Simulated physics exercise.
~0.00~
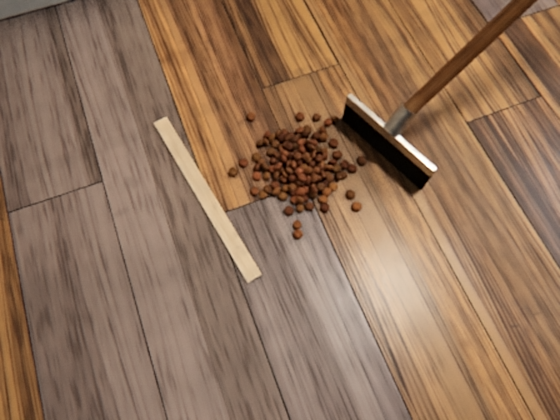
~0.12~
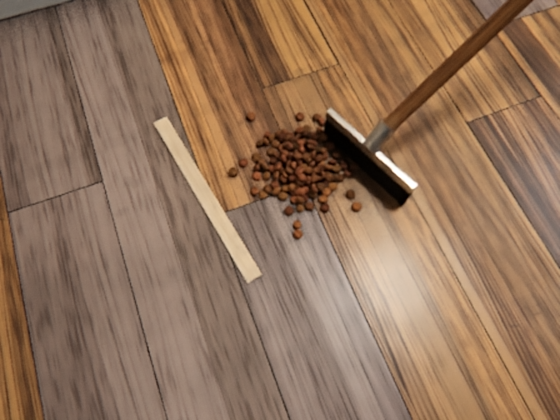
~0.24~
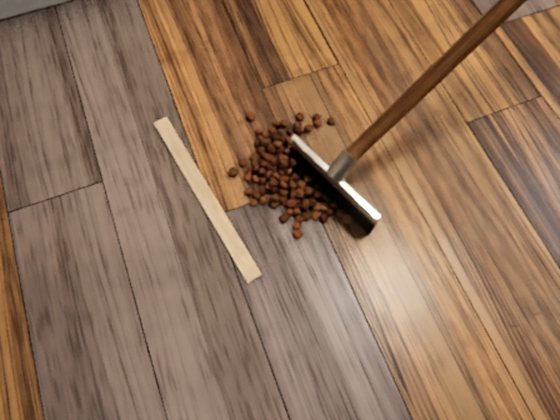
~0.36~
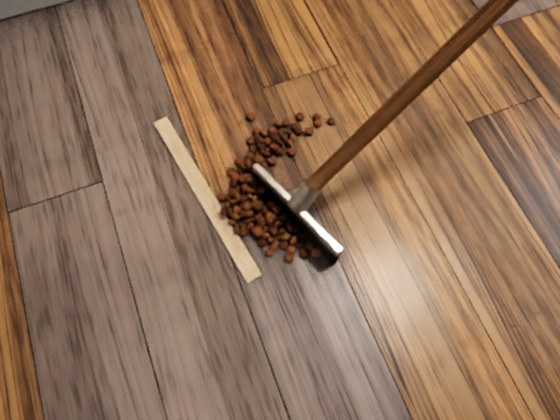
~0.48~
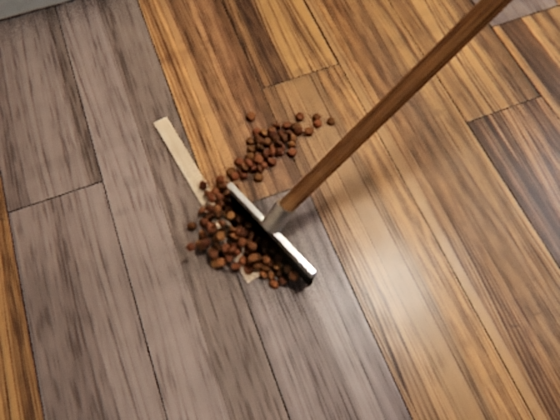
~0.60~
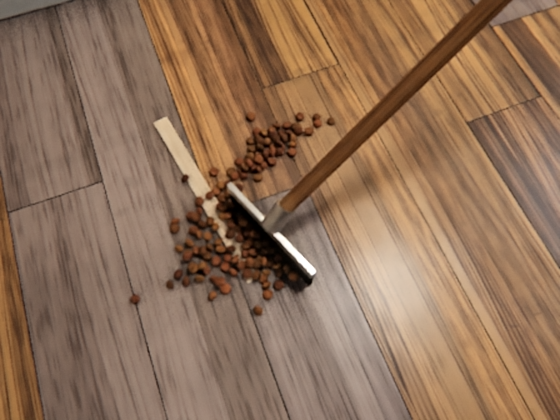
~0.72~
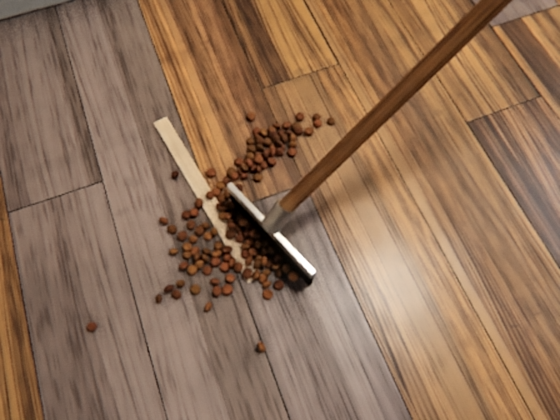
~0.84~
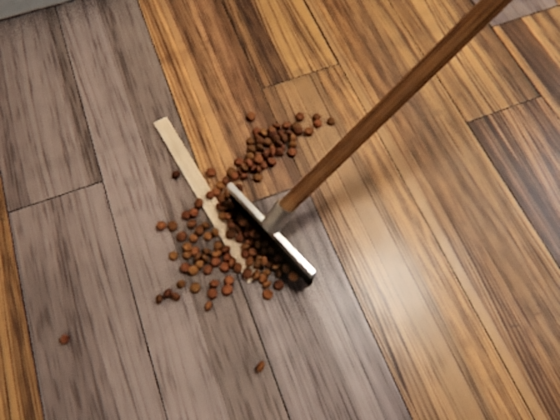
We see a squeegee with a wooden handle push part of a pile of brown kibble left and down across a wooden floor, over a pale strip. The blade stops, and pieces scatter beyond, with some on the strip and a cluster left behind above the blade.
